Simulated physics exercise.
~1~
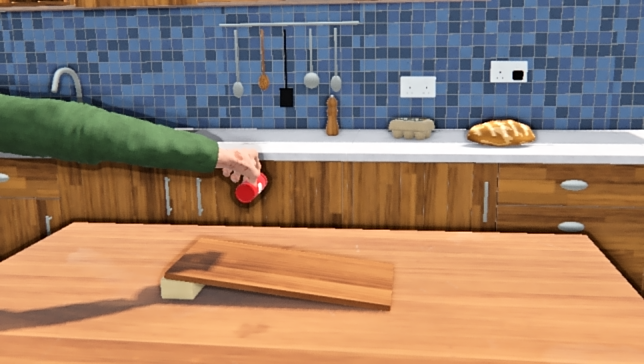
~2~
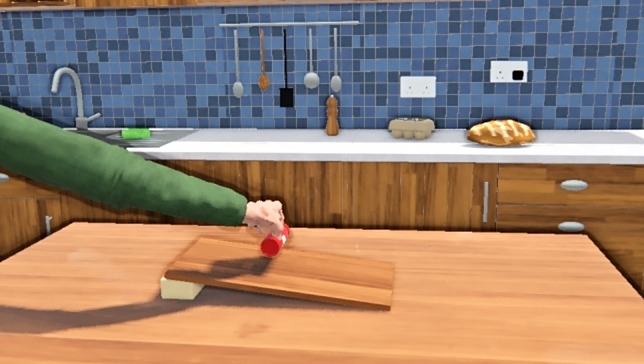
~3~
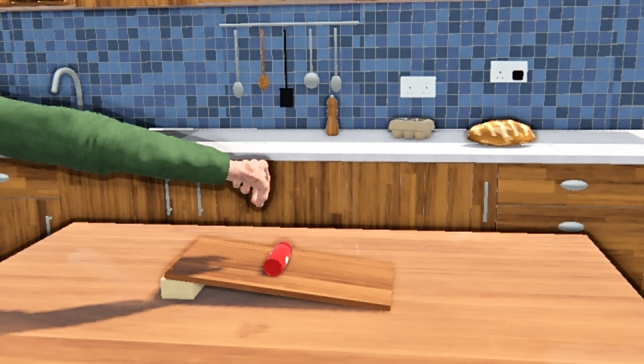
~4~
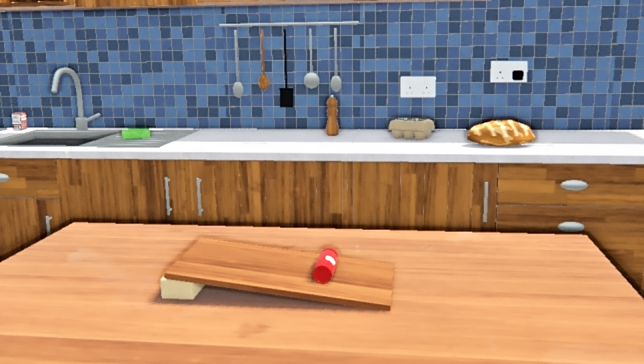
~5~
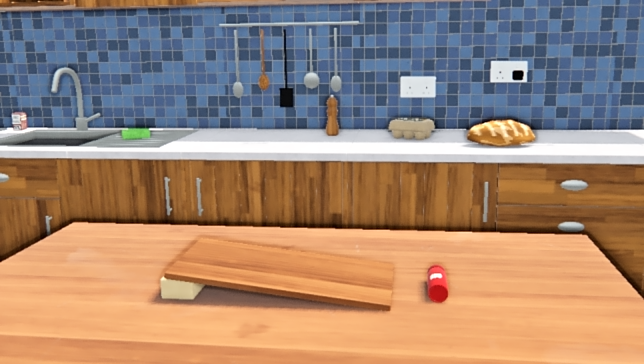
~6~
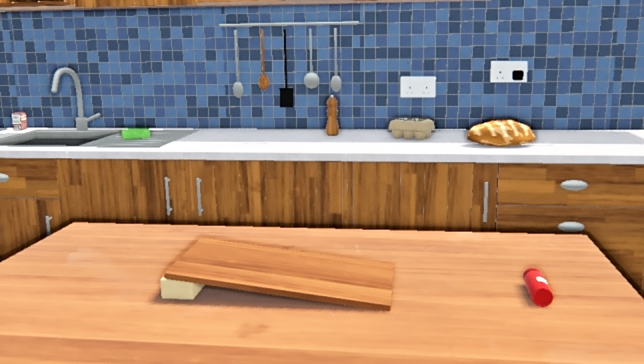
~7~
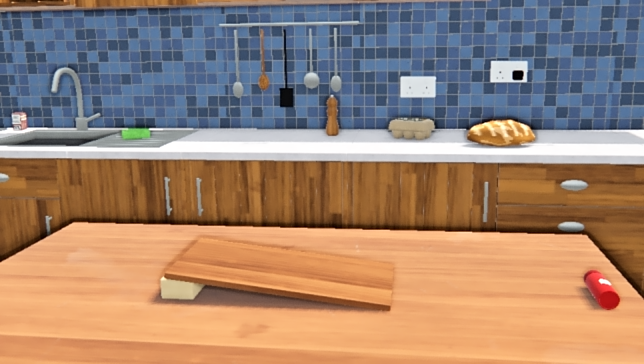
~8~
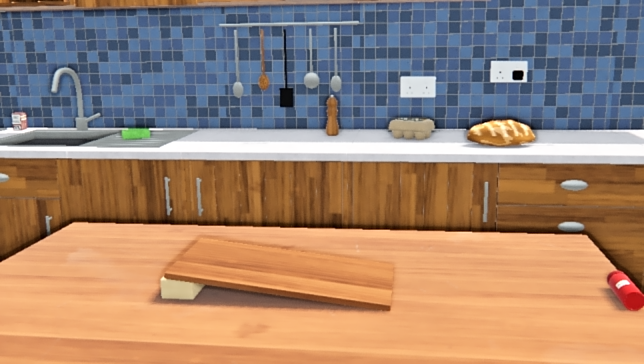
To begin with, a hand in a green sleeve holds a small red shaker above a wooden board, which is propped on a pale block at its left end on a kitchen table. The hand lowers the shaker onto the slope on its side, lets go and draws back to the left. The shaker rolls down the board to the right and leaves its lower end. It keeps rolling across the tabletop, turning at a slight angle as it goes. It ends up lying near the table's right edge, while the board stays propped in place.
